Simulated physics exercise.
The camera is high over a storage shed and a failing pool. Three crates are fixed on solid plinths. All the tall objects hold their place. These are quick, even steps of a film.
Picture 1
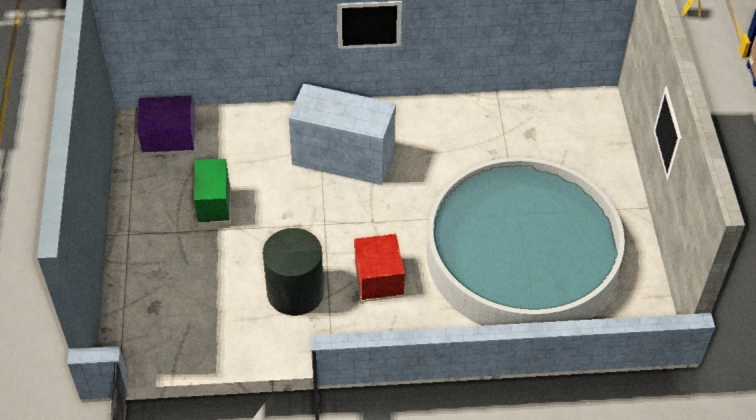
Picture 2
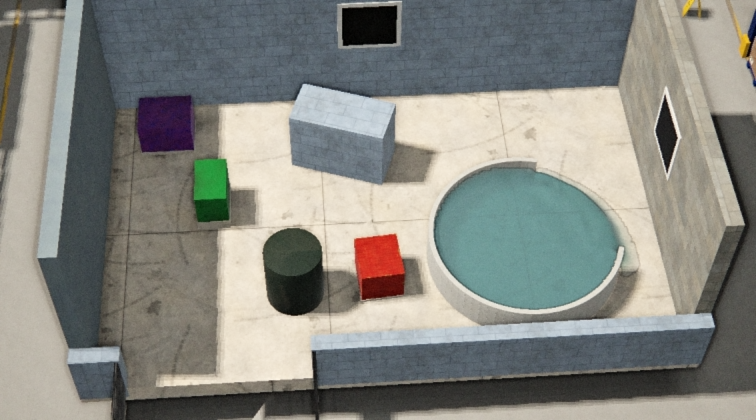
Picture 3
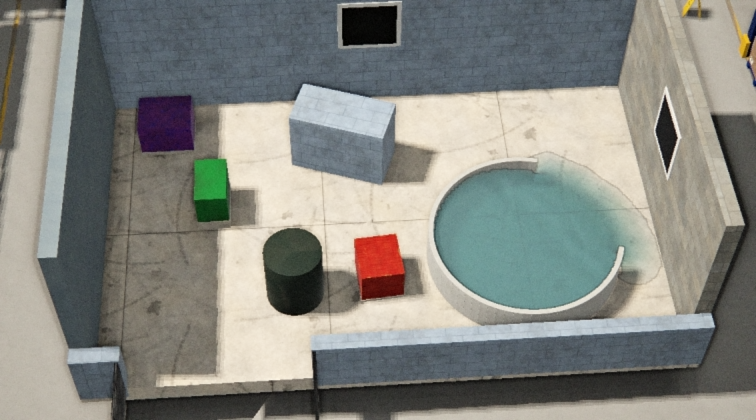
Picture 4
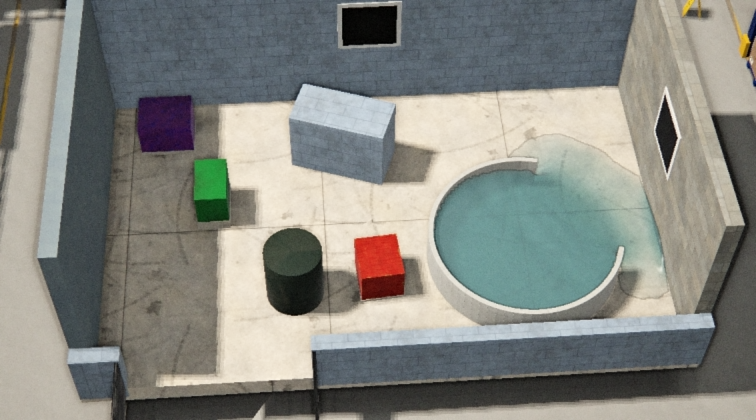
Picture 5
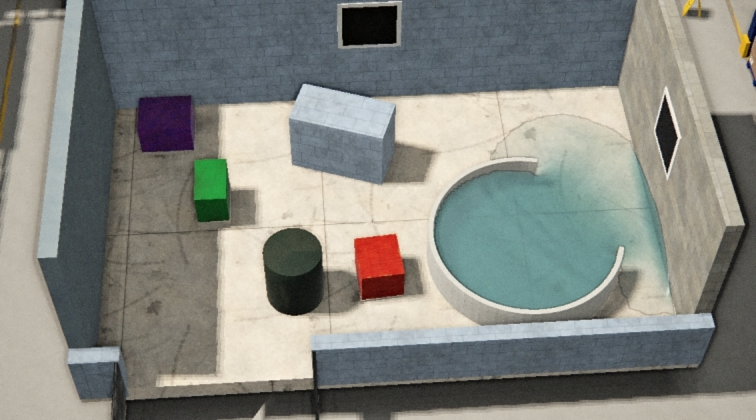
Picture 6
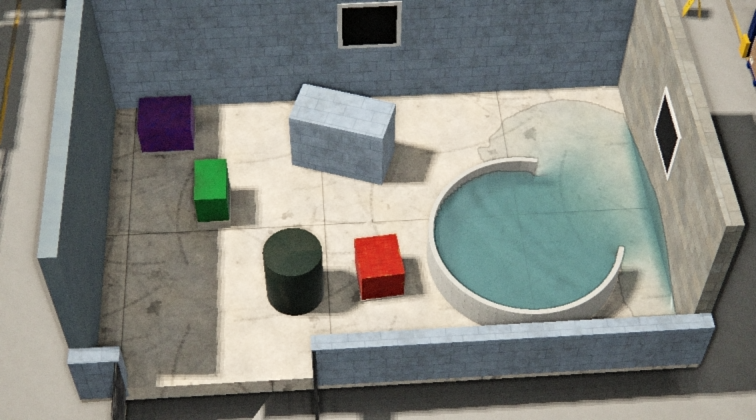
In a walled yard, a round pool's right side opens and water spreads outward.
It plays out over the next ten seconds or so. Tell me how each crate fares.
The green crate stays dry; the red crate gets wet; the purple crate gets wet.
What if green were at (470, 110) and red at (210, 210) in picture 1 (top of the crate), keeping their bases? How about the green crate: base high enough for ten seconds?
In short: Green gets wet.
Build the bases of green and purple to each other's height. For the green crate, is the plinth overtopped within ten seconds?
Green is soaked.
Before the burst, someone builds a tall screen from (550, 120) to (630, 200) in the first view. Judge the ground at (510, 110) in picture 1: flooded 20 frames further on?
There: Under water.
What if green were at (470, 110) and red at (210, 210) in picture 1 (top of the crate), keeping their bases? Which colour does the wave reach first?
It is the one in green.
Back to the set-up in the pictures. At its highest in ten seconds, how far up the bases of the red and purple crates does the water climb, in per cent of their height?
Near 280 and 280 in a hundred.
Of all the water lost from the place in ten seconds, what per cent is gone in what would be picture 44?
Close to 0 %.
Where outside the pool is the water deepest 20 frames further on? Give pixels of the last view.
Roughly at (603, 96).
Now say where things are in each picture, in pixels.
In the first frame, the pool at (526, 235) is whole and still.
In the second frame, water pours out at (594, 210) and has run to a hidden place.
In the third frame, the front is at a hidden place, out from the gap at (593, 211).
In the fourth frame, water pours out at (593, 211) and has run to (534, 143).
In the fifth frame, water pours out at (593, 211) and has run to (551, 120).
In the sixth frame, the front is at (552, 106), out from the gap at (593, 211).
A moment on, water covers 20 % of the floor; the green crate not reached, the red crate not reached, the purple crate not reached.
Next, water covers 25 % of the floor; the green crate not reached, the red crate not reached, the purple crate not reached.
Then, water covers 45 % of the floor; the green crate not reached, the red crate not reached, the purple crate not reached.
Later, water covers 85 % of the floor; the green crate water round its plinth, the red crate water round its plinth, the purple crate water round its plinth.
In the end, water covers 100 % of the floor; the green crate stayed above the water, the red crate was topped, the purple crate was topped.
